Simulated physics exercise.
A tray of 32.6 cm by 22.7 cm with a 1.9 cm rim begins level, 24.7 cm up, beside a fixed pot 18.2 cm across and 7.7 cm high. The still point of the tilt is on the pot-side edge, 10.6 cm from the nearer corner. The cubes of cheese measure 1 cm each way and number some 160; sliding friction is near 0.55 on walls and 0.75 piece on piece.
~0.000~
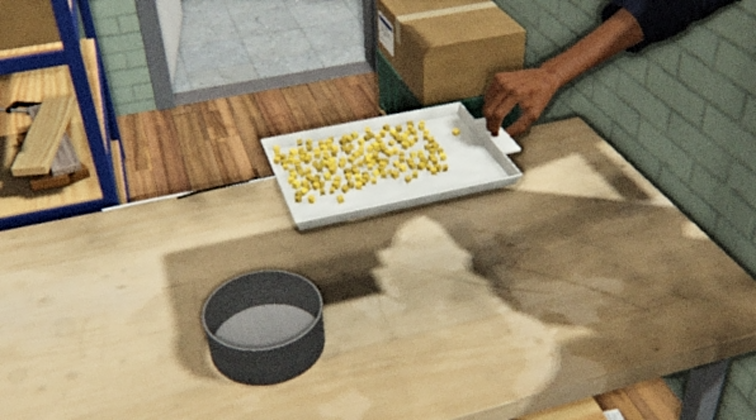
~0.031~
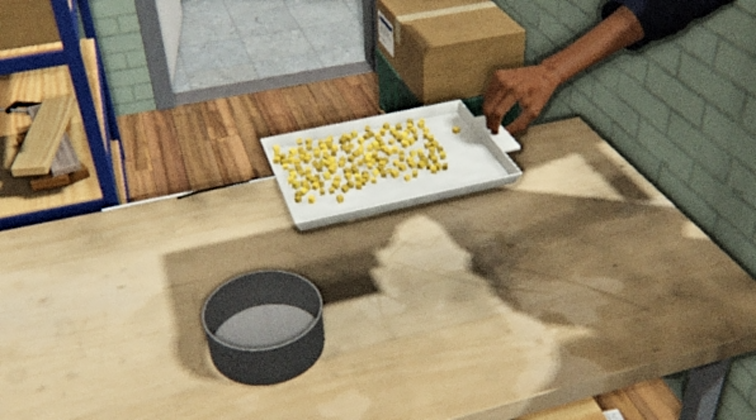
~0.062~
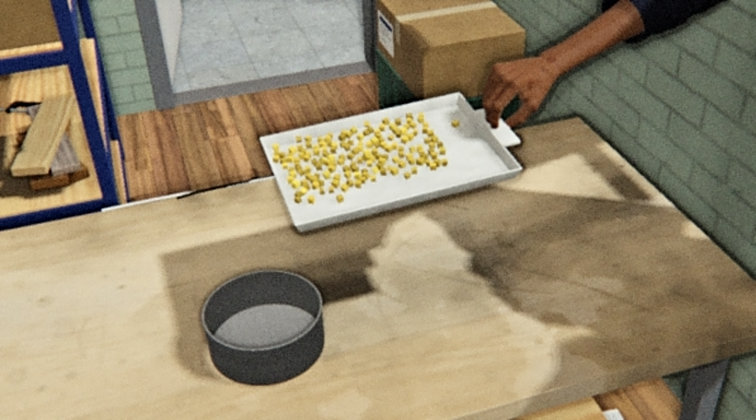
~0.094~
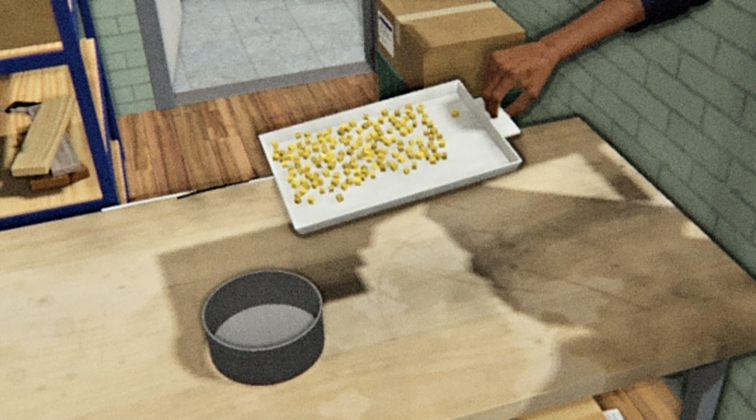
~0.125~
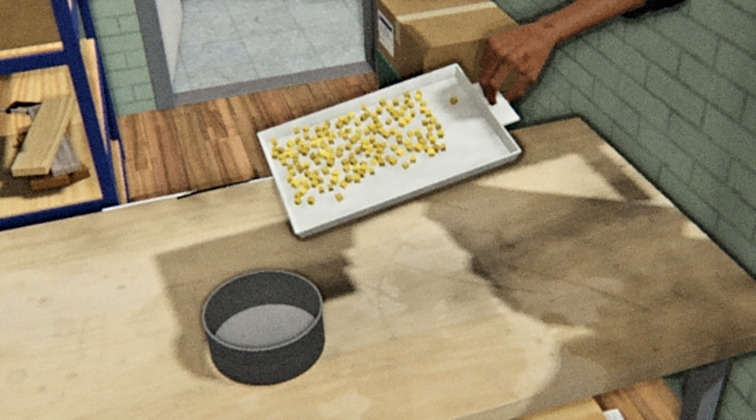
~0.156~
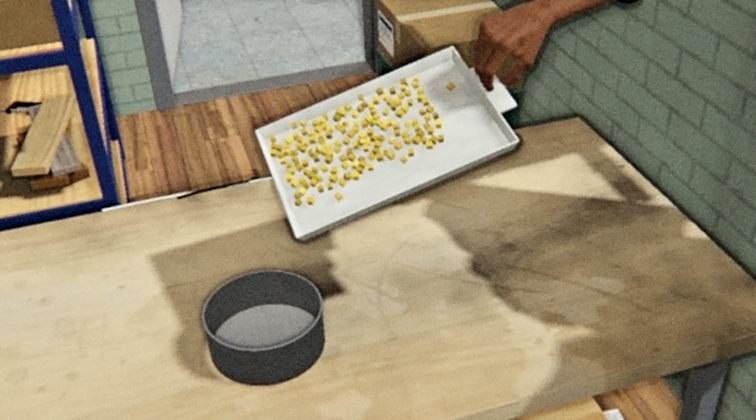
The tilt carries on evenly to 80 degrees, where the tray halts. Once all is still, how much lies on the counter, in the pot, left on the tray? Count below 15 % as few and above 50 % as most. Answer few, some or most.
Counter some, pot most, tray few.
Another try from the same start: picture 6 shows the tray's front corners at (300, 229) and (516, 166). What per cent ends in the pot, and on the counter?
Pot 25, counter 70.
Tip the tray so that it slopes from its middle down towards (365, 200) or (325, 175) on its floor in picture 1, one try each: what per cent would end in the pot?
About 35 and 25 per cent.
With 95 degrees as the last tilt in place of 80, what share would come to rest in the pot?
In that case some 60 per cent.
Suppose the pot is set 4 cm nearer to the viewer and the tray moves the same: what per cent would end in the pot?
Then about 85 per cent.
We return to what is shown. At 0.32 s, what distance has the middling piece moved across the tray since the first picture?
Roughly 1 cm.
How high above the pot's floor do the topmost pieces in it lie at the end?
Some 2.0 cm.
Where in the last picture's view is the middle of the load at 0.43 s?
Near (307, 160).
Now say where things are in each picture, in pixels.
The first frame shows tray tilt 0 degrees, front corners at (300, 219) and (515, 173); middle of the pieces at (351, 160); pot at (263, 308).
The second frame shows tray tilt 1 degrees, front corners at (300, 219) and (515, 172); middle of the pieces at (351, 159).
The third frame shows tray tilt 3 degrees, front corners at (299, 221) and (515, 167), lowest corner left front; middle of the pieces at (351, 157).
The fourth frame shows tray tilt 7 degrees, front corners at (299, 224) and (515, 159), lowest corner left front; middle of the pieces at (350, 153).
The fifth frame shows tray tilt 13 degrees, front corners at (299, 228) and (514, 150), lowest corner left front; middle of the pieces at (349, 147).
The sixth frame shows tray tilt 19 degrees, front corners at (300, 232) and (512, 139), lowest corner left front; middle of the pieces at (347, 142); pot at (263, 308). The tray's pace is about 200 degrees a second.
After 0.32 s, tilt 51 degrees; the tray holds 100 %, the pot 0 %.
Then, at 0.43 s, tilt 73 degrees; the tray holds 100 %, the pot 0 %.
Then, at 0.67 s, tilt 80 degrees; the tray holds 5 %, the pot 50 %.
By 1.9 s all is still; counter 35 %, pot 60 %, tray 0 %.
